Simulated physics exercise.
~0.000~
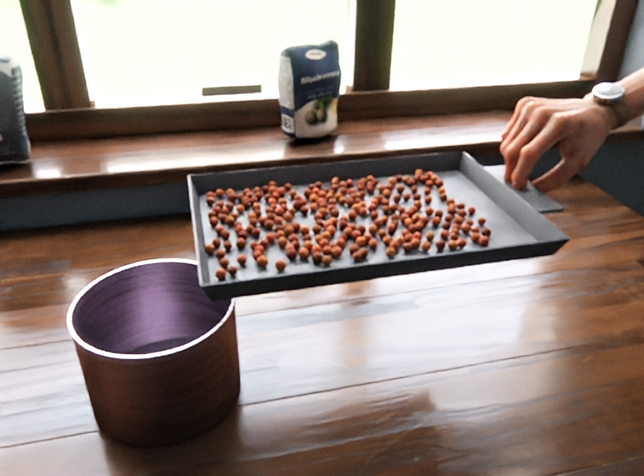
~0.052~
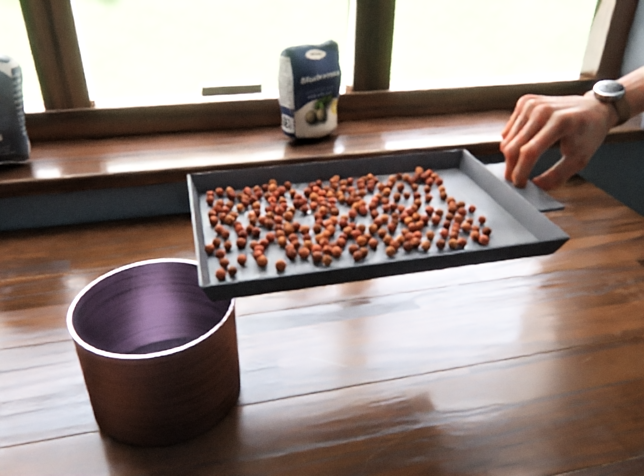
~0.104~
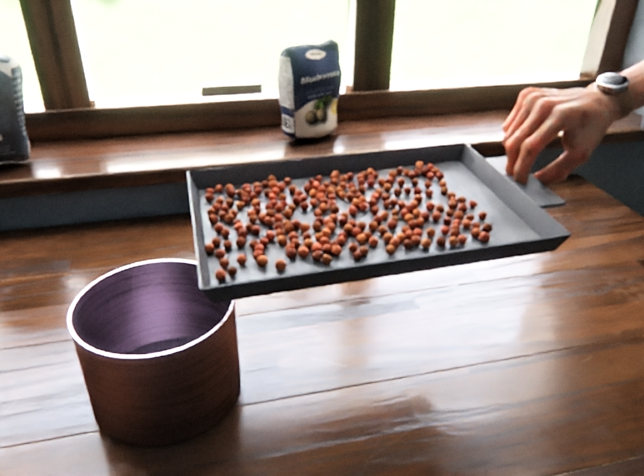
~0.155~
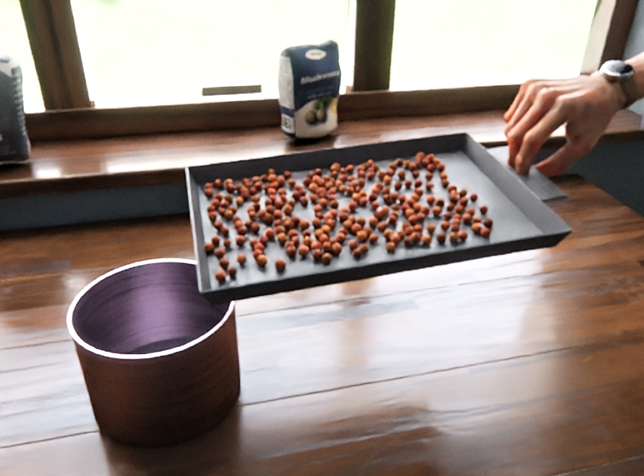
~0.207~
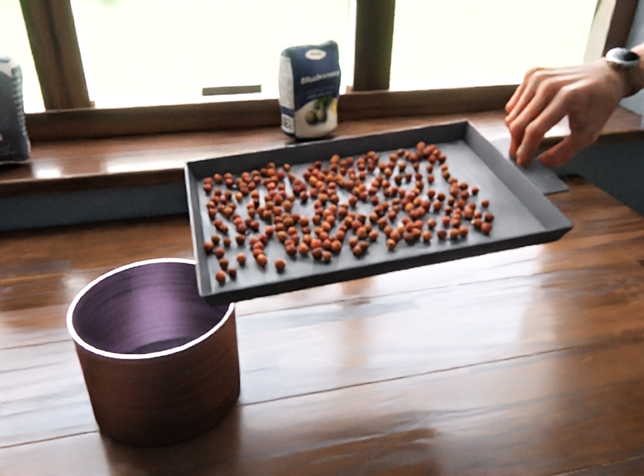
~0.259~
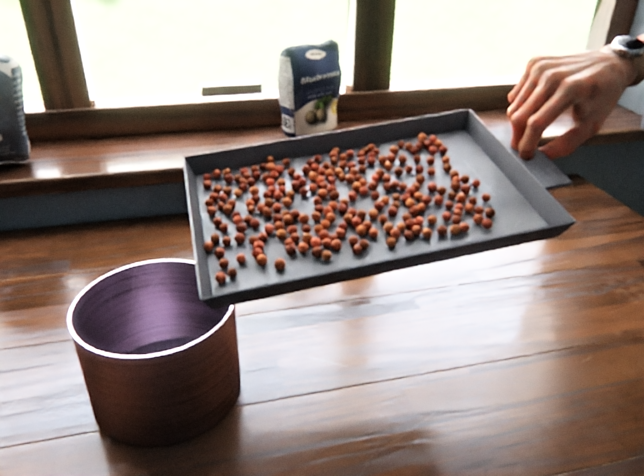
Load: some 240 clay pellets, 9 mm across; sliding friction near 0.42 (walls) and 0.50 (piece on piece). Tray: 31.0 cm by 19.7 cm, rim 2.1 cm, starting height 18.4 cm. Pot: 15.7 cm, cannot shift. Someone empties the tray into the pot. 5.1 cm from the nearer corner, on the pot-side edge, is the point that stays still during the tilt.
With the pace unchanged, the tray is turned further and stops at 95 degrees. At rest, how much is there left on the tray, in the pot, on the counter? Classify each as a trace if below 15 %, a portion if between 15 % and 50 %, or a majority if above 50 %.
Left on the tray: A trace. Pot: A trace. Counter: A majority.
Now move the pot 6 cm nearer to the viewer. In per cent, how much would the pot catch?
40 %.
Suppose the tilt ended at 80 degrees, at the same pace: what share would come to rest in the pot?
0 percent.
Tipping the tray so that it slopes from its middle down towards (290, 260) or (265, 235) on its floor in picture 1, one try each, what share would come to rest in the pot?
Approximately 10 percent, then 70 percent.
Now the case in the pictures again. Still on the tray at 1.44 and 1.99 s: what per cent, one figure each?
In turn: 100, 5.
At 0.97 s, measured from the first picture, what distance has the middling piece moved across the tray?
Displacement on the tray: Roughly 7 cm.
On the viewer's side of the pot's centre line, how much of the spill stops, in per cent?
Roughly 100 percent of the spill.
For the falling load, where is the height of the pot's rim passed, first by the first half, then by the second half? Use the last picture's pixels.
I'd mark about (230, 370) for the first half, then (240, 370) for the second.
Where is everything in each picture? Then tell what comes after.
The first picture shows tray tilt 0 degrees, front corners at (210, 279) and (558, 235); middle of the pieces at (335, 214); pot at (154, 302).
The second picture shows tray tilt 1 degrees, front corners at (210, 280) and (558, 234); middle of the pieces at (335, 213).
The third picture shows tray tilt 2 degrees, front corners at (210, 282) and (559, 231); middle of the pieces at (335, 209).
The fourth picture shows tray tilt 5 degrees, front corners at (210, 284) and (560, 227), lowest corner left front; middle of the pieces at (335, 205).
The fifth picture shows tray tilt 8 degrees, front corners at (209, 287) and (562, 222), lowest corner left front; middle of the pieces at (335, 200).
The sixth picture shows tray tilt 11 degrees, front corners at (209, 290) and (564, 218), lowest corner left front; middle of the pieces at (335, 195); pot at (154, 302). Its pace works out near 55 degrees a second.
After 0.97 s, tilt 50 degrees; the tray holds 100 %, the pot 0 %.
After 1.44 s, tilt 76 degrees; the tray holds 100 %, the pot 0 %.
After 1.99 s, tilt 95 degrees; the tray holds 5 %, the pot 0 %.
By 2.7 s all is still; tray 0 %, pot 0 %, counter 100 %.
